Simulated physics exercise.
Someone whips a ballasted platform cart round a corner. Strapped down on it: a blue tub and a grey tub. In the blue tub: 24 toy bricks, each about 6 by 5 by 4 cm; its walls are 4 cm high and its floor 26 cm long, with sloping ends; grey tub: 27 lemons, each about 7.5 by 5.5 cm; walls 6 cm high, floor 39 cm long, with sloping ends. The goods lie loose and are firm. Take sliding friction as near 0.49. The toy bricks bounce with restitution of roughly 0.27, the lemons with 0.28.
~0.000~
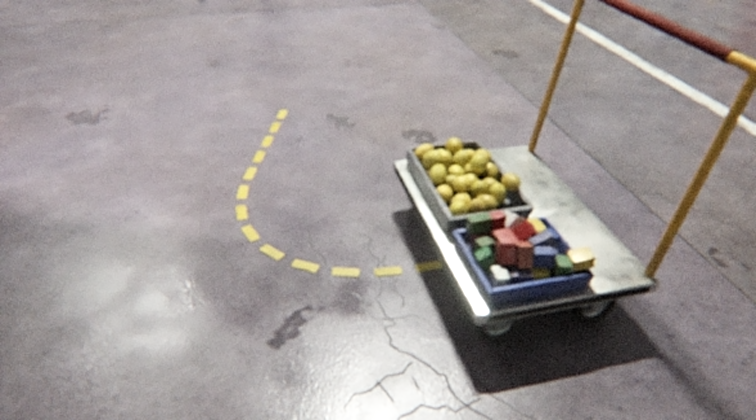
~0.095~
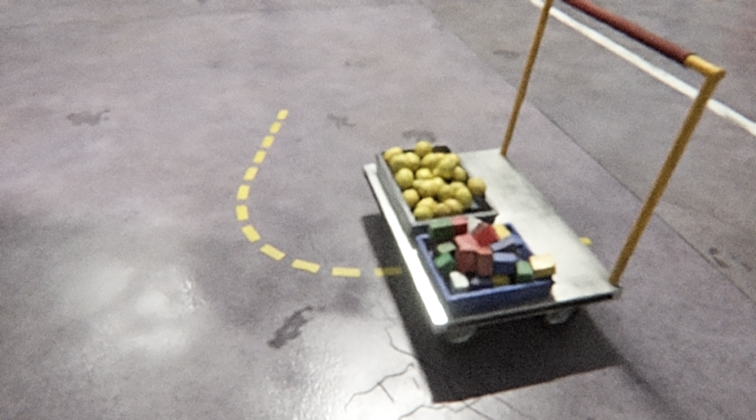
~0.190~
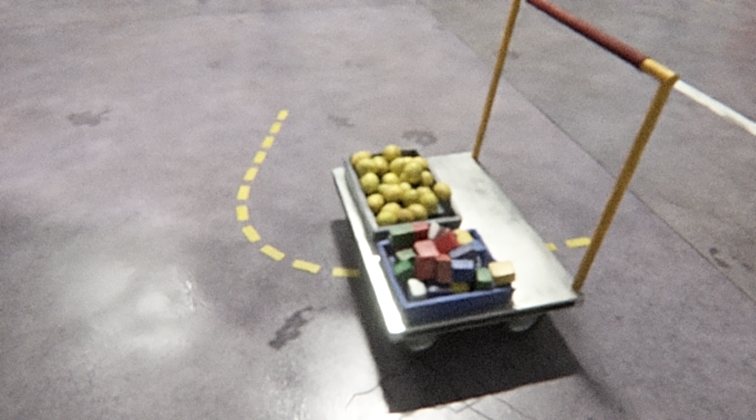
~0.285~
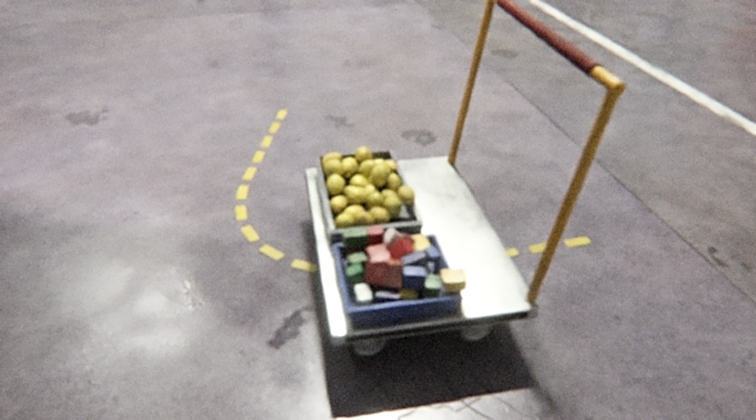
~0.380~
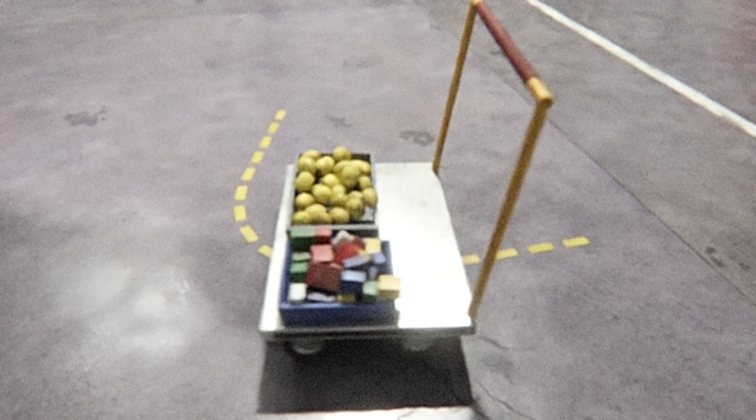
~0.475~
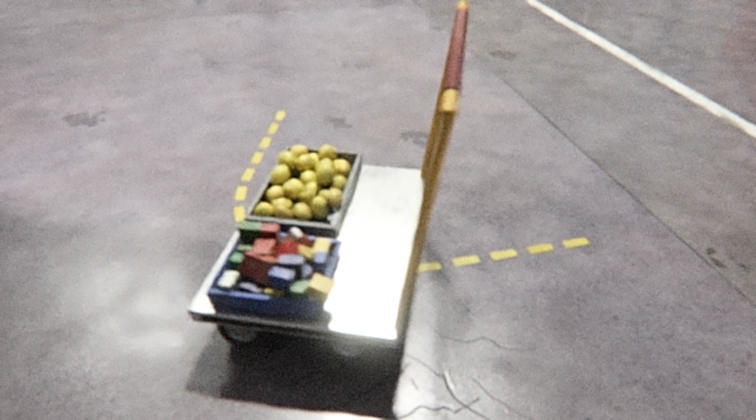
We see a flat platform cart with a grey tub of lemons and a blue tub of toy bricks roll leftward over a dashed yellow line on a grey floor, then swing round as its upright handle turns with it.
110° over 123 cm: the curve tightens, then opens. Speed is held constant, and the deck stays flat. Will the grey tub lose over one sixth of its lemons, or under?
Honestly, the losses remain below a sixth.
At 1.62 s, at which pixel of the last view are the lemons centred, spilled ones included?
At about (315, 61) in pixels.
After 0.67 s, the blue tub is down by 1 of 24 and the grey tub has all 27.
After 0.87 s, the blue tub is down by 5 of 24 and the grey tub has all 27.
After 1.17 s, the blue tub is down by 8 of 24 and the grey tub has all 27.
When it is over (at 1.62 s), the blue tub is down by 8 of 24 and the grey tub has all 27. Asked share, 0 of 27, 0 per cent.
